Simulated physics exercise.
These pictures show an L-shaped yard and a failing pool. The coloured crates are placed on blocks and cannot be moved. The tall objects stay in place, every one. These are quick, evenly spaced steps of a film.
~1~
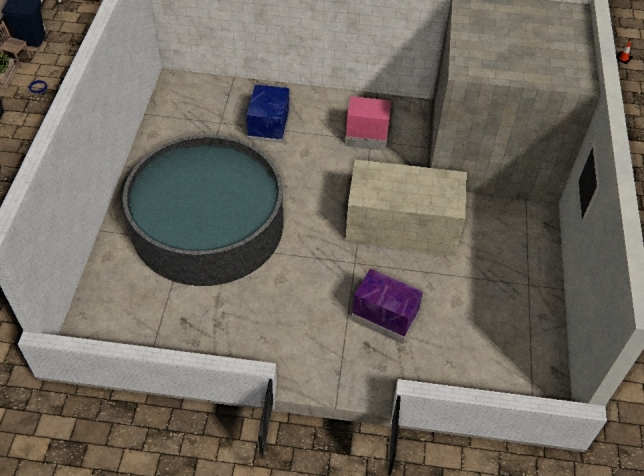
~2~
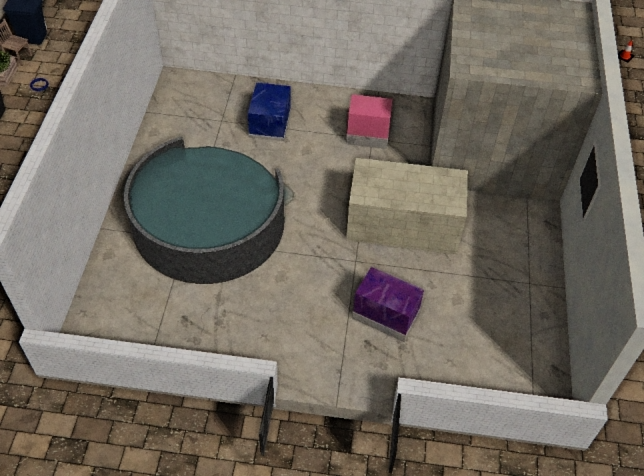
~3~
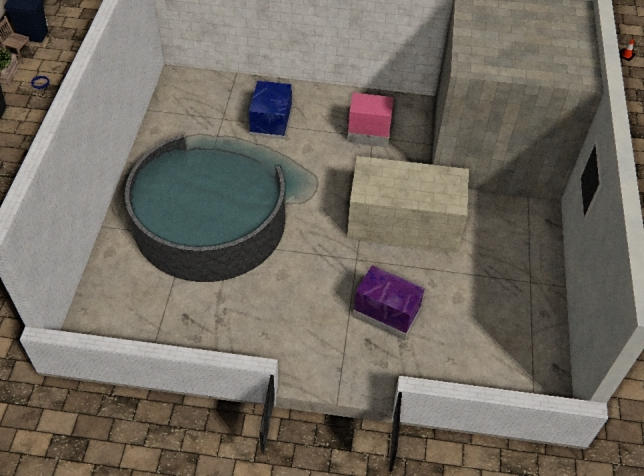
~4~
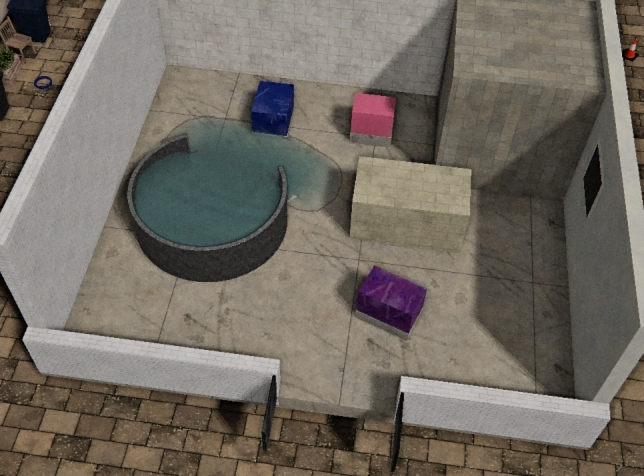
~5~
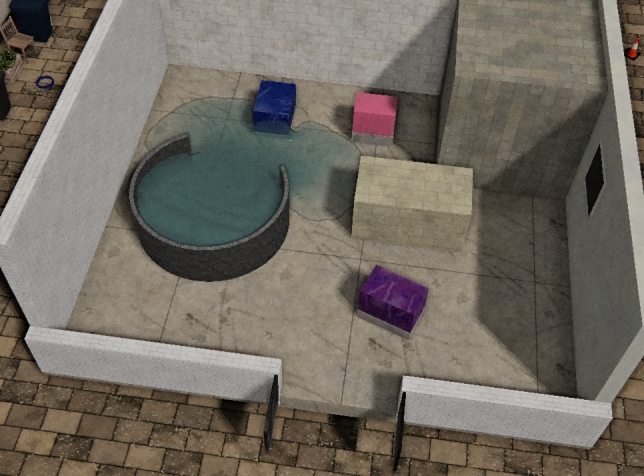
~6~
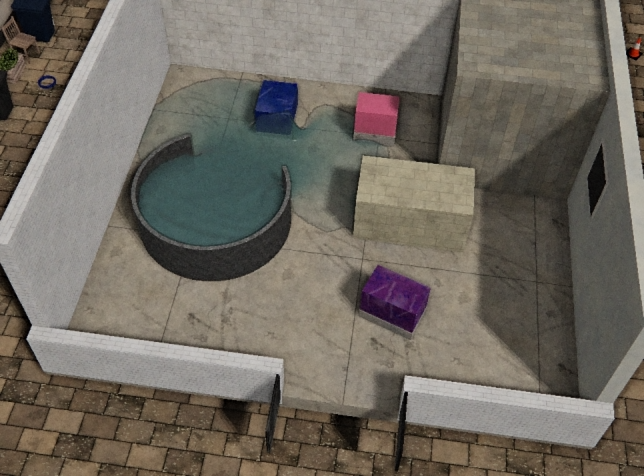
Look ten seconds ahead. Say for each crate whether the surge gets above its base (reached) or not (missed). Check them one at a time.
In the end the pink crate is going to be reached by the water; the purple crate is going to stay clear of the water; the blue crate is going to be reached by the water.
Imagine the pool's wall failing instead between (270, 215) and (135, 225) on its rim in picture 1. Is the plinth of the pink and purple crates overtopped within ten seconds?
After that, pink crate stays clear, while purple crate gets flooded.
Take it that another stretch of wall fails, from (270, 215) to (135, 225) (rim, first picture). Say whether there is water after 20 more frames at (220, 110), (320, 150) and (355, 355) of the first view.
Spared; spared; drenched.
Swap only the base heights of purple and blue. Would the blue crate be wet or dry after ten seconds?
As it turns out, the blue crate gets reached.
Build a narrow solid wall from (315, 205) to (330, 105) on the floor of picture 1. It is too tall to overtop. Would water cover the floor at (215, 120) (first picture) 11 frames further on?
My call: Soaked.
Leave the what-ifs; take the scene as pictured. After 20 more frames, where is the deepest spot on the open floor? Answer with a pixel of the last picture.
Close to (341, 87), I'd say.
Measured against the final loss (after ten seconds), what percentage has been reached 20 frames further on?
0 per cent.
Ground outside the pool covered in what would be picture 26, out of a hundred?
About 45 in a hundred.
A moment on, water covers 30 % of the floor; the pink crate water round its plinth, the purple crate not reached, the blue crate water round its plinth.
Next, water covers 35 % of the floor; the pink crate water round its plinth, the purple crate water round its plinth, the blue crate water round its plinth.
Then, water covers 45 % of the floor; the pink crate water round its plinth, the purple crate water round its plinth, the blue crate water round its plinth.
Later, water covers 80 % of the floor; the pink crate water round its plinth, the purple crate water round its plinth, the blue crate water round its plinth.
In the end, water covers 100 % of the floor; the pink crate was topped, the purple crate stayed above the water, the blue crate was topped.
